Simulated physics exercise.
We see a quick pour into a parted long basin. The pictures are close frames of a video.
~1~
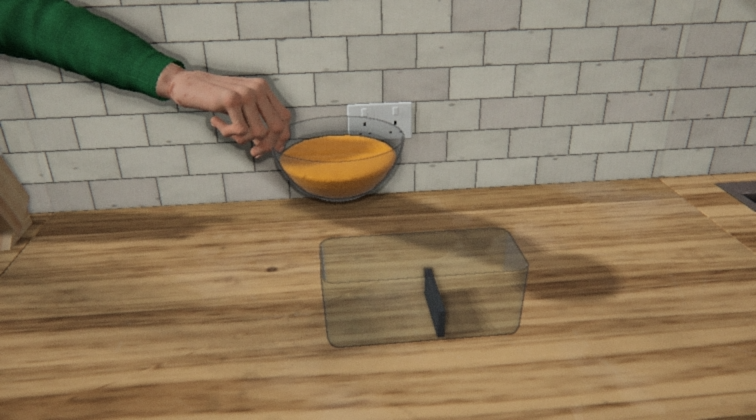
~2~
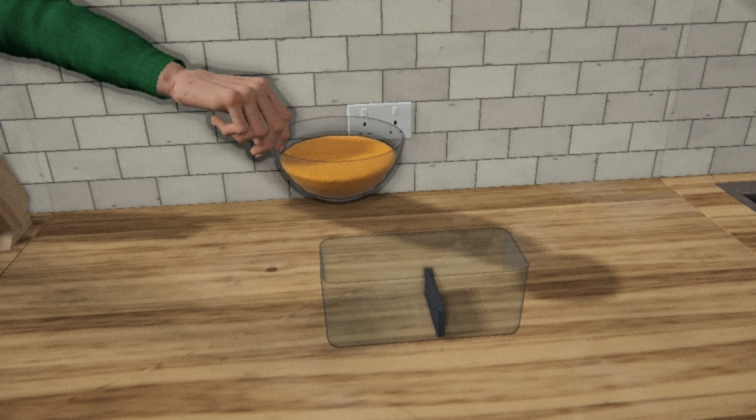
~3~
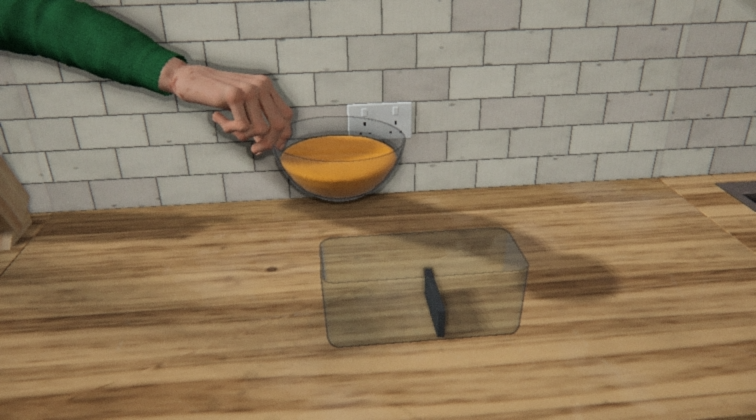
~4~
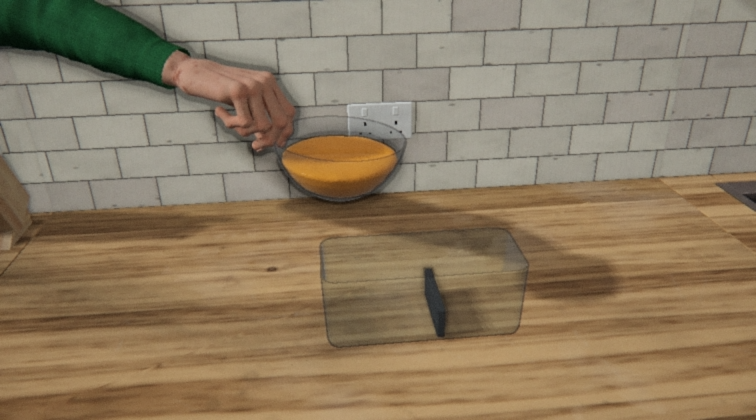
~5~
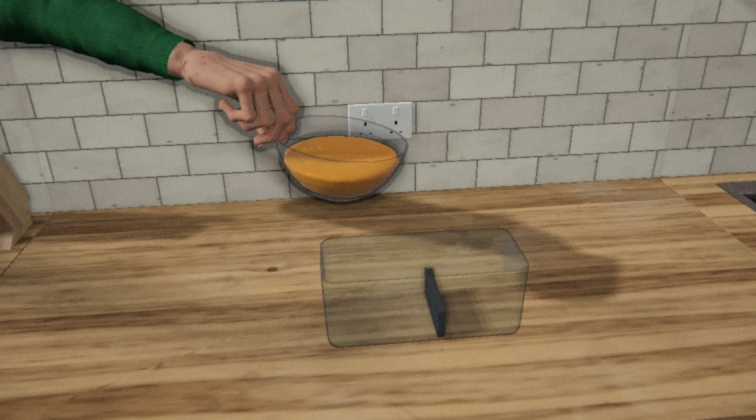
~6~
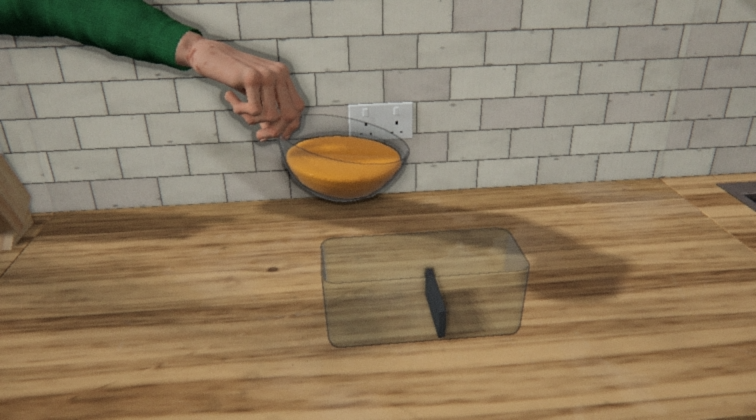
A hand in a green sleeve held a clear bowl of orange liquid above a wooden counter, slowly tilting it slightly to the right behind a clear, long basin with a dark divider inside.
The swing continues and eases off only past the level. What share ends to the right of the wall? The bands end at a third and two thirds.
In the end from a third to two thirds is right of the wall.
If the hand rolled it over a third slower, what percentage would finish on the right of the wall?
Roughly 60 in a hundred.
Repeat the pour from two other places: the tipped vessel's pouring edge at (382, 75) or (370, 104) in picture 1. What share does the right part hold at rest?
Near 40 % and 10 %.
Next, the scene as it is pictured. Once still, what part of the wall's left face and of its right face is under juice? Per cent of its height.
Left: 40 %. Right: 50 %.
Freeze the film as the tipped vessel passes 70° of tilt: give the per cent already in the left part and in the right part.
Left: 0 %. Right: 10 %.
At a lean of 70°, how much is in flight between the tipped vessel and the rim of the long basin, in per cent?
Close to 50 per cent.
A moment on, the tilt is 70° and 42 per cent is still to pour, 2 is left of the wall and 8 right of it.
Next, the tilt is 98° and 2 per cent is still to pour, 38 is left of the wall and 51 right of it.
Then the tilt is 99° and 0 per cent is still to pour, 49 is left of the wall and 48 right of it.
Later the tilt is 99° and 0 per cent is still to pour, 49 is left of the wall and 48 right of it.
At rest 49 per cent lies left of the wall, 48 right of it and 3 outside.
